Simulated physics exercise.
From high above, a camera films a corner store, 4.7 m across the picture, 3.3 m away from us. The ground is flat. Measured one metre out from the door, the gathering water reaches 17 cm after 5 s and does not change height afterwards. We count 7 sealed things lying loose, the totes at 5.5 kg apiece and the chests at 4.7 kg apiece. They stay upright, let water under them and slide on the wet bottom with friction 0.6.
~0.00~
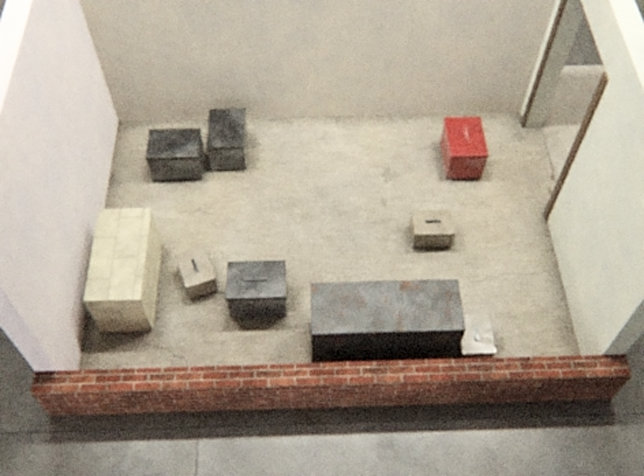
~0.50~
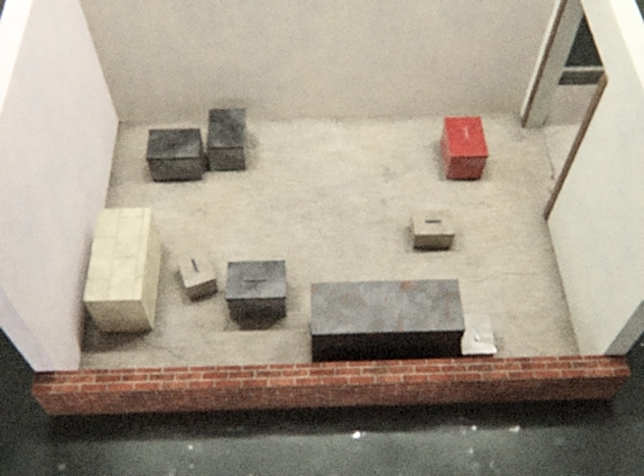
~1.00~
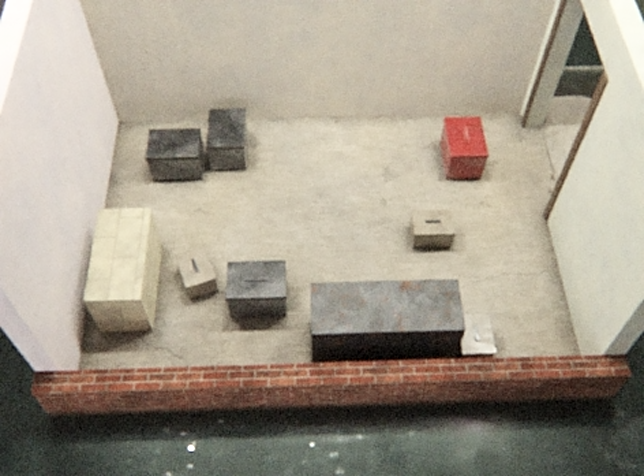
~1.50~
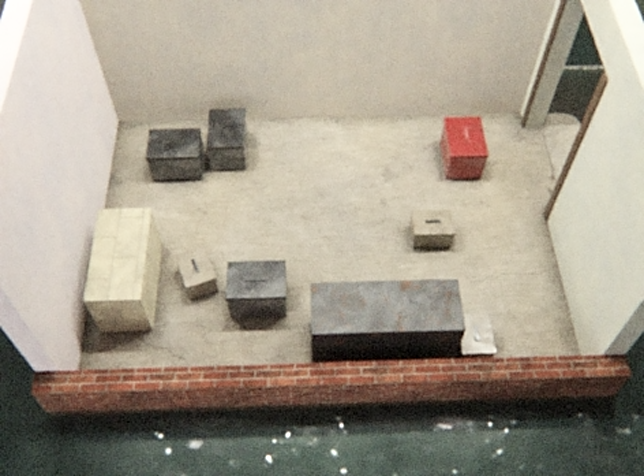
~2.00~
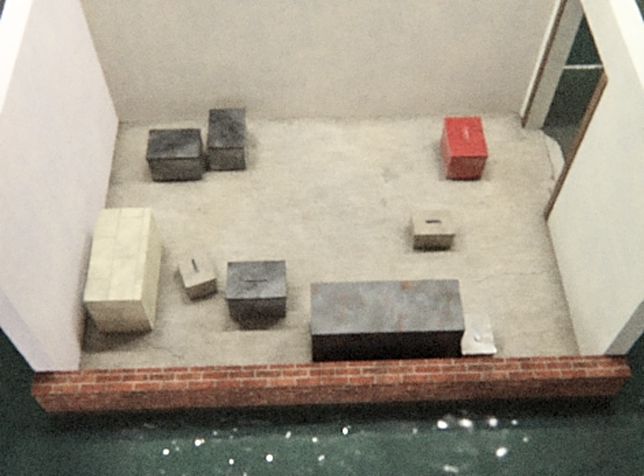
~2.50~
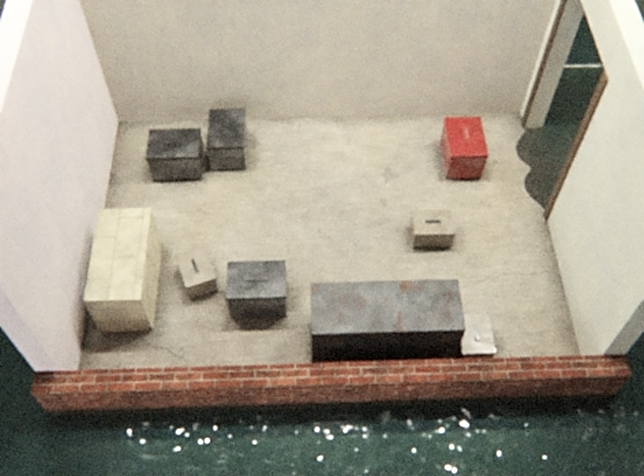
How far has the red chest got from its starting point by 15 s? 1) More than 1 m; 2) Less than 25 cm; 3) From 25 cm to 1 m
Answer: 1.
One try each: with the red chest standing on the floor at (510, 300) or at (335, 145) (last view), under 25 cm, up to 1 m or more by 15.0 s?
The first time it wanders a bit, the second time it wanders far off.
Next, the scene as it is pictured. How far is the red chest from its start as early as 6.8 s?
Roughly 250 cm.
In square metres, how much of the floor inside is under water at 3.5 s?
That flooded area is roughly 1.0 m2.
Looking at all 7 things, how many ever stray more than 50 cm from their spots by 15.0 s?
5 in all.
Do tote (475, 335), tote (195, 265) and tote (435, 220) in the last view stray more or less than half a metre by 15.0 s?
In that order: Short of it, more, over.
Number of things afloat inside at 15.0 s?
The count is 6.
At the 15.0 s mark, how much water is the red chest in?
Roughly 12 cm deep.
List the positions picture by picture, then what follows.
The red chest at (466, 136) rests on the ground; 0.0 m2 under water; 0 of 7 have shifted, in the first frame.
The red chest at (466, 136) rests on the ground; 0.0 m2 under water; 0 of 7 have shifted, in the second frame.
The red chest at (466, 136), on the bottom; 0.0 m2 under water; 0 of 7 have shifted, in the third frame.
The red chest at (466, 136) rests on the ground; water covers 0.0 m2; 0 of 7 have shifted, in the fourth frame.
The red chest at (466, 136) rests on the ground; water covers 0.0 m2; 0 of 7 have shifted, in the fifth frame.
The red chest at (466, 136) rests on the ground; water covers 0.1 m2; 0 of 7 have shifted, in the sixth frame.
After 3.5 s the red chest is near (457, 135), 0.1 m from its start, aground; 0 afloat.
After 6.8 s the red chest is near (246, 148), 2.3 m from its start, afloat; 2 afloat.
After 11.0 s the red chest is near (121, 197), 3.6 m from its start, afloat; 6 afloat.
After 15.0 s the red chest is near (157, 197), 3.3 m from its start, afloat; 6 afloat.
